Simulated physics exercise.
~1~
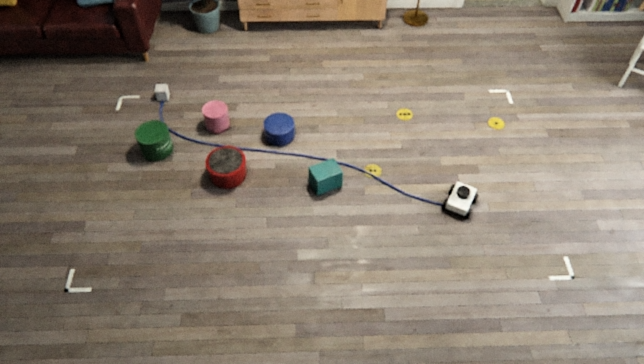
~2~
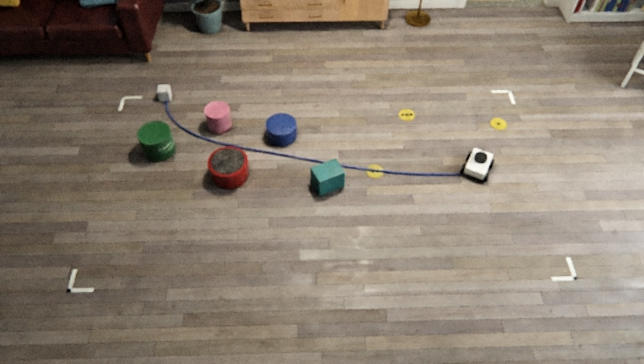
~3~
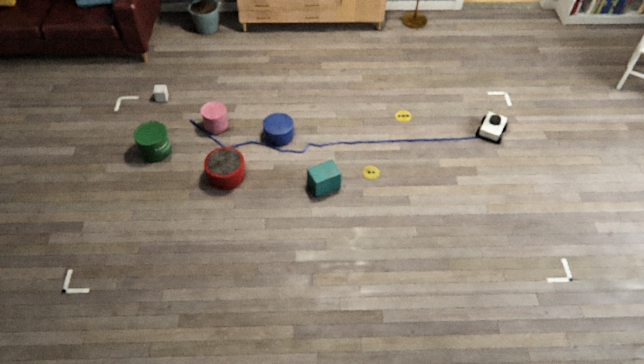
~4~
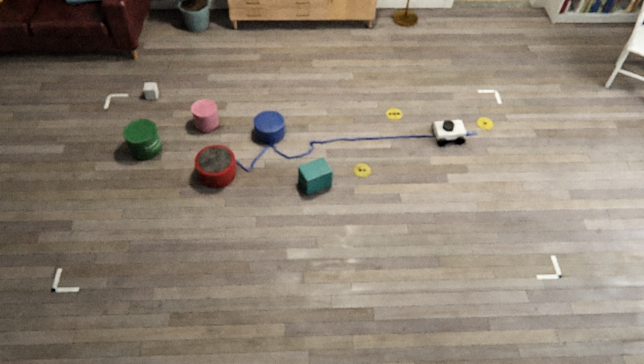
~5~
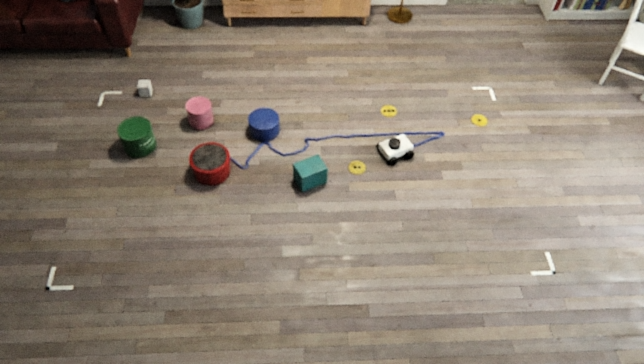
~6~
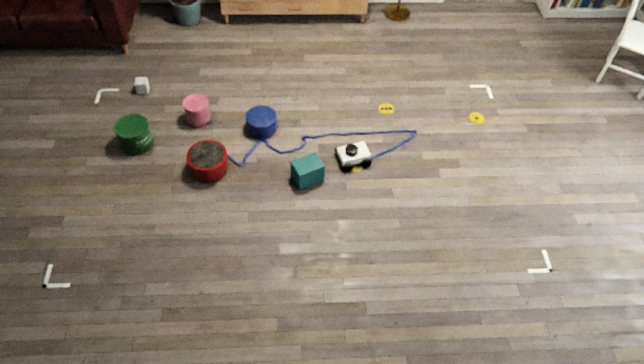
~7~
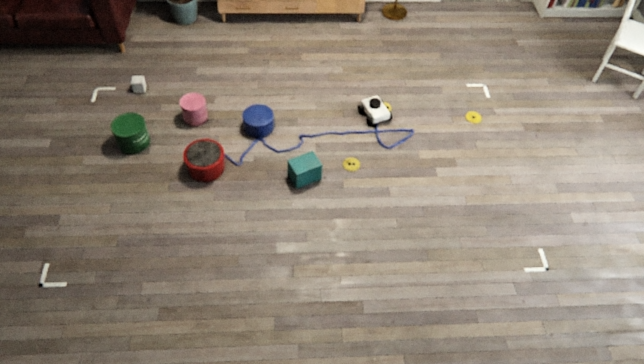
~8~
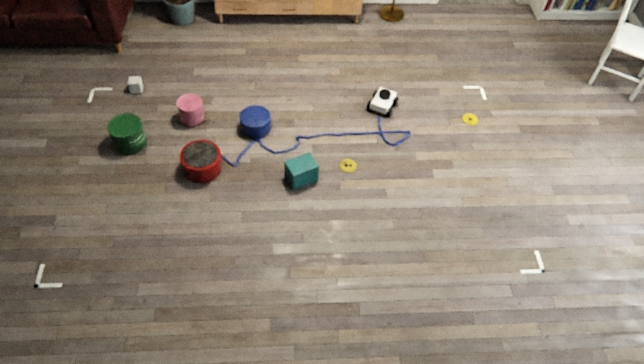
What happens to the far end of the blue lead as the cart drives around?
It comes out of the small white block at the upper left, and the lead ends up lying loose among the bins.
